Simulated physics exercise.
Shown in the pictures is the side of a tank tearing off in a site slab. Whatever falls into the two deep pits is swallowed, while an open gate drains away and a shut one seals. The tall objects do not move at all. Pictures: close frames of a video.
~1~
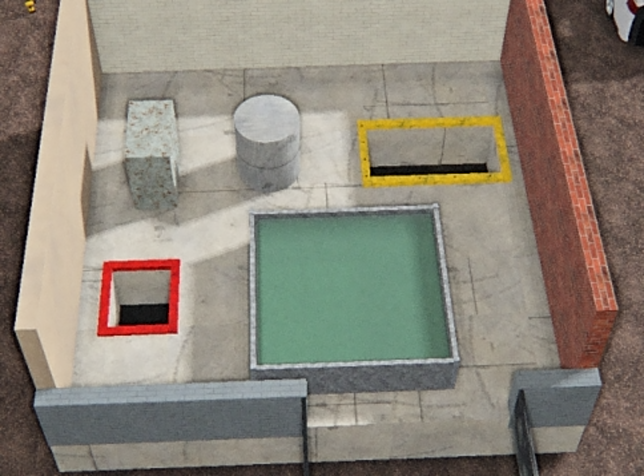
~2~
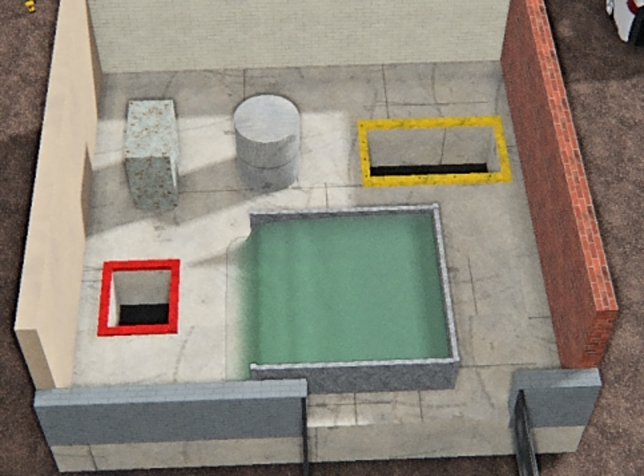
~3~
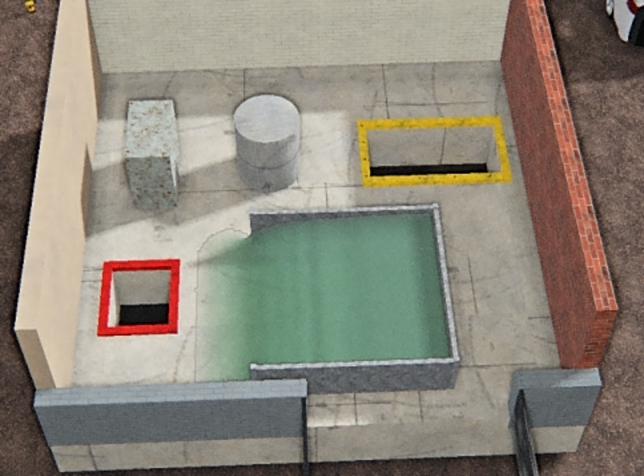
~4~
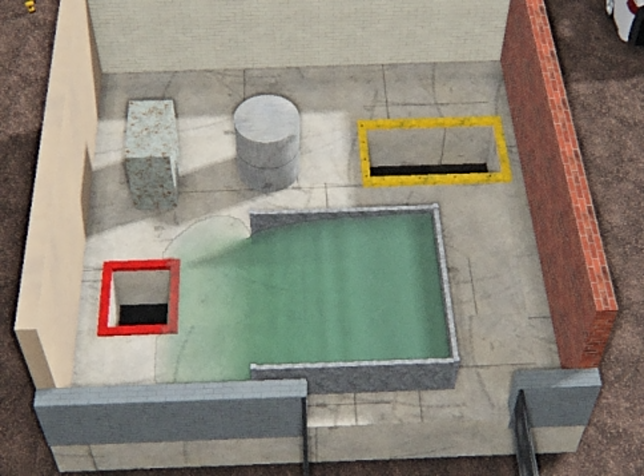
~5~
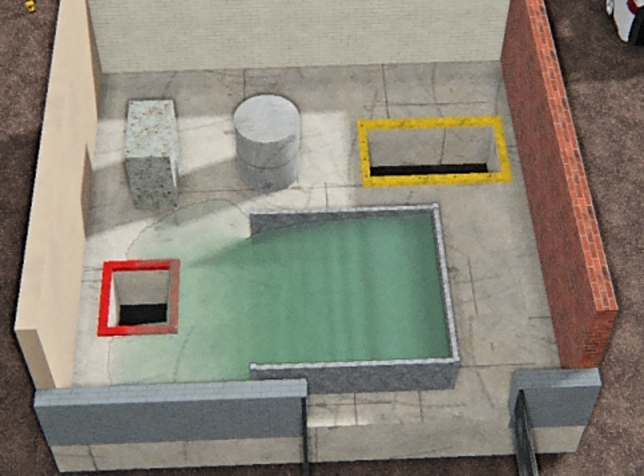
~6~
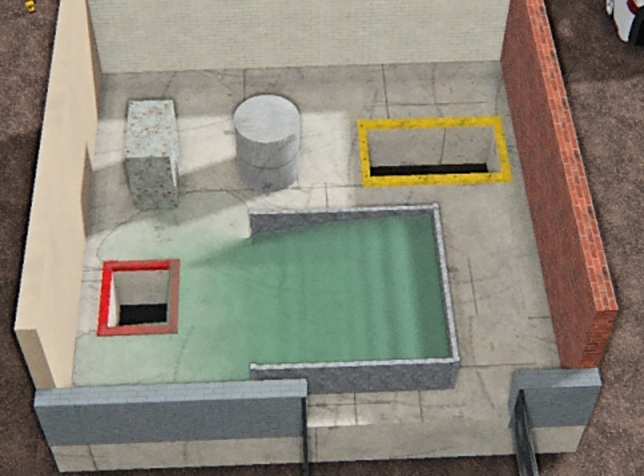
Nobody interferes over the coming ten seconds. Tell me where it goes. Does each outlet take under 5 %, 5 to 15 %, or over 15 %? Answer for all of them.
Answer: The gate takes under 5 %; the yellow pit takes under 5 %; the red pit takes over 15 %.
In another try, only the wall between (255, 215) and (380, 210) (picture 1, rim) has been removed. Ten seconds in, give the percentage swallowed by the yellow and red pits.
Parts in a hundred: Yellow 10, red 8.
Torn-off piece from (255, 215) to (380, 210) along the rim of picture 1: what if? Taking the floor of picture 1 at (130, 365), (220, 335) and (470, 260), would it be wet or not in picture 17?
Taking them in order, I'd say not reached, not reached and not reached.
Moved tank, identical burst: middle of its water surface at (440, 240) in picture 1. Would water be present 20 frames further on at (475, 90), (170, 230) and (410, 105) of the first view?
Spot 1 unwetted, spot 2 wetted, spot 3 unwetted.
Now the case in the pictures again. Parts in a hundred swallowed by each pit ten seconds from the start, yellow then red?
About 0 percent for the first and about 46 percent for the second.
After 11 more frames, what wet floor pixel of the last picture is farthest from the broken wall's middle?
The front tops out at about (101, 96).
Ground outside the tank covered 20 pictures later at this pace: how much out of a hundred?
Some 40 per cent.
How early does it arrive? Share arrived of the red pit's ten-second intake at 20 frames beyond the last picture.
My guess is about 70 %.
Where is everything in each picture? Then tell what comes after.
The first picture shows still water in the water tank at (349, 287).
In the second picture, water pours out at (256, 305) and has run to (248, 240).
In the third picture, water pours out at (256, 308) and has run to (222, 237).
In the fourth picture, the front is at (200, 228), out from the gap at (256, 308).
In the fifth picture, water pours out at (257, 309) and has run to (143, 240).
In the sixth picture, water pours out at (257, 309) and has run to a hidden place.
A moment on, water covers 25 % of the floor; the gate 0 %, the yellow pit 0 %, the red pit 9 %.
Next, water covers 35 % of the floor; the gate 0 %, the yellow pit 0 %, the red pit 18 %.
Then, water covers 40 % of the floor; the gate 0 %, the yellow pit 0 %, the red pit 32 %.
Later, water covers 75 % of the floor; the gate 1 %, the yellow pit 0 %, the red pit 43 %.
In the end, water covers 80 % of the floor; the gate 2 %, the yellow pit 0 %, the red pit 46 %.
